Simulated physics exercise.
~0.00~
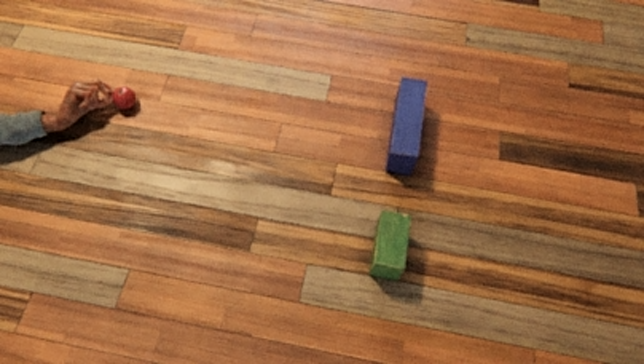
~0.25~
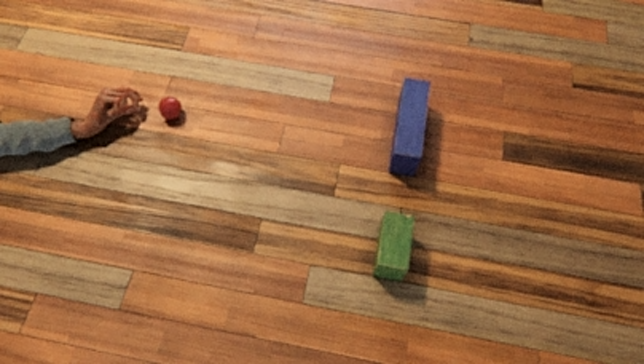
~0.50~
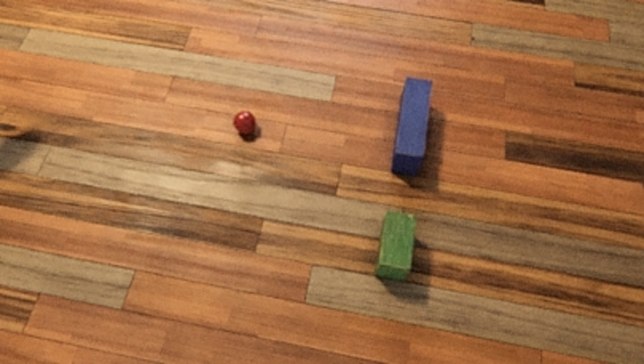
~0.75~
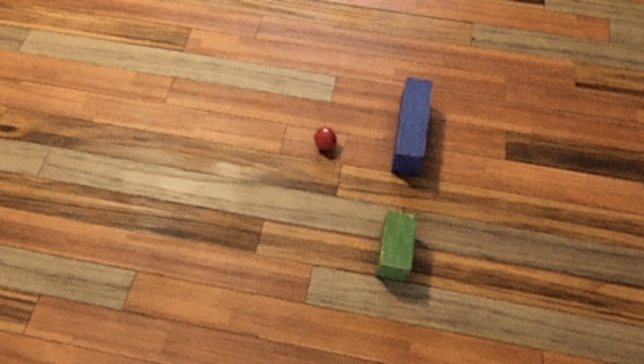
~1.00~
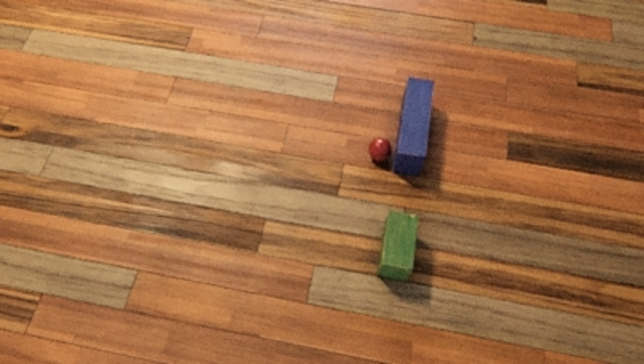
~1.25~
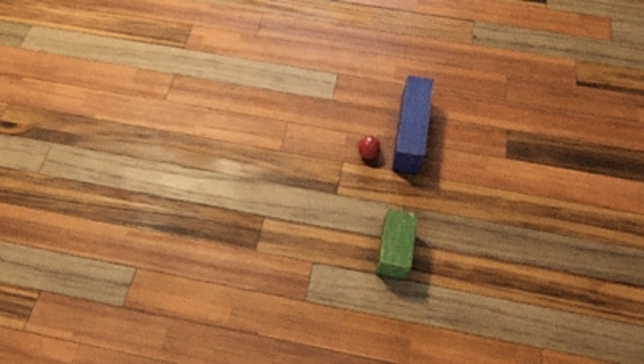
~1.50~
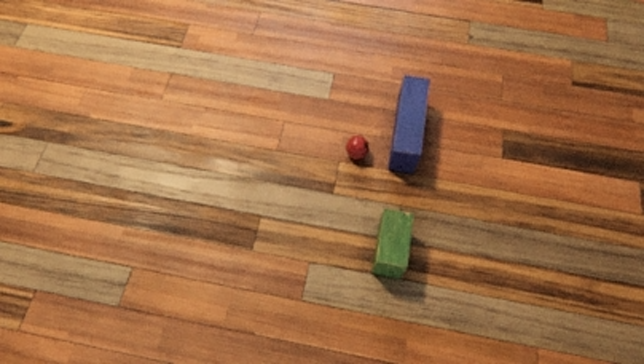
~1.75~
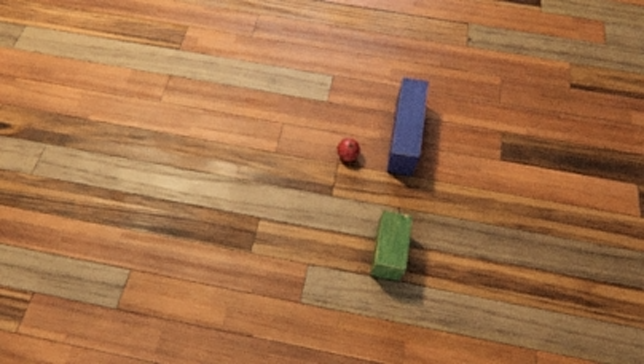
A hand released a small red tomato, sending it rolling right across the wooden floor toward the gap between a blue block and a green block, but it bumped into the blue block and rolled back a little to the left.
